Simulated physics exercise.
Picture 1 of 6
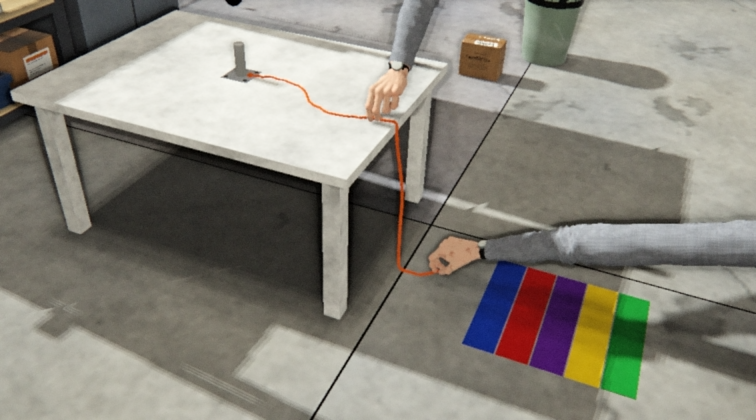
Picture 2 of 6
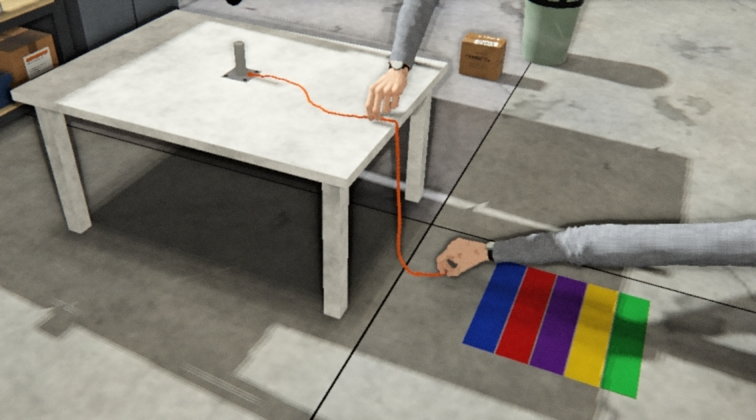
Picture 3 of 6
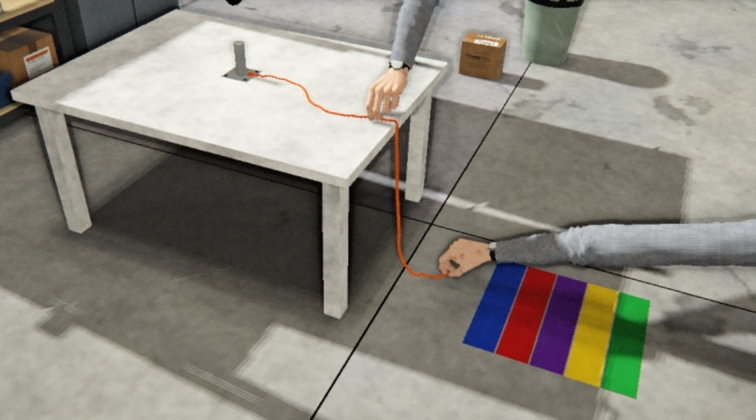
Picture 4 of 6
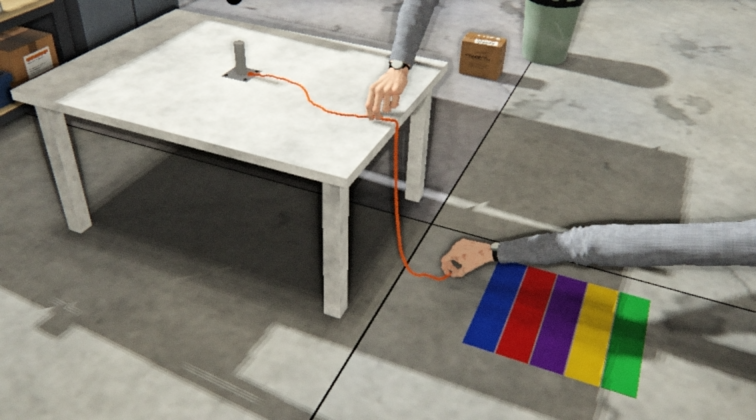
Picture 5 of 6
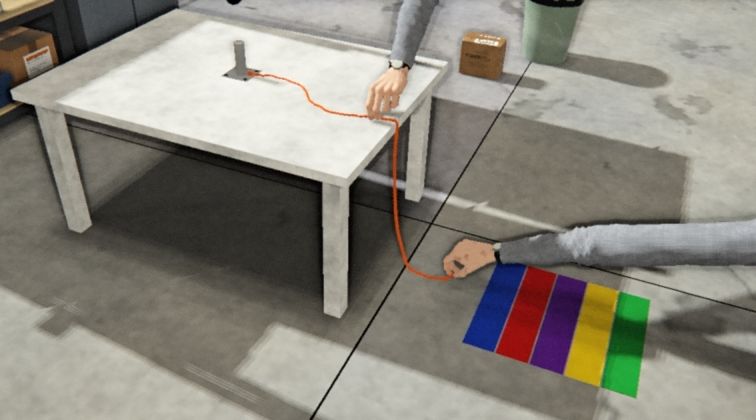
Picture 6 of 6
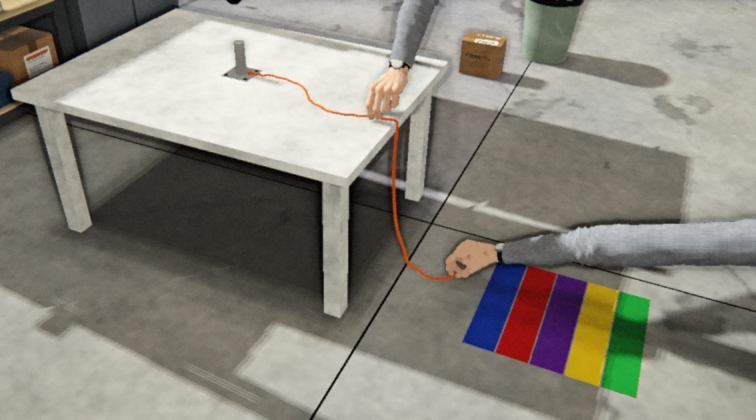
In a room with a concrete floor, one hand pressed an orange cord to a white table's edge while another, holding its end low, crept slightly right near five coloured strips.
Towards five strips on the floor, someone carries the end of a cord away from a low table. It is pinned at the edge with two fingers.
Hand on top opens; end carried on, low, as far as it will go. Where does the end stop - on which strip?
On the purple strip.
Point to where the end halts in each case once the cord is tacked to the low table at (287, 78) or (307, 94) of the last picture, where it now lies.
Per try (px, approx.): (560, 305), (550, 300).
Soon after, end near (497, 286); over blue.
After that, end near (538, 298); over red.
At the stop, end near (563, 306); over purple. Over purple.
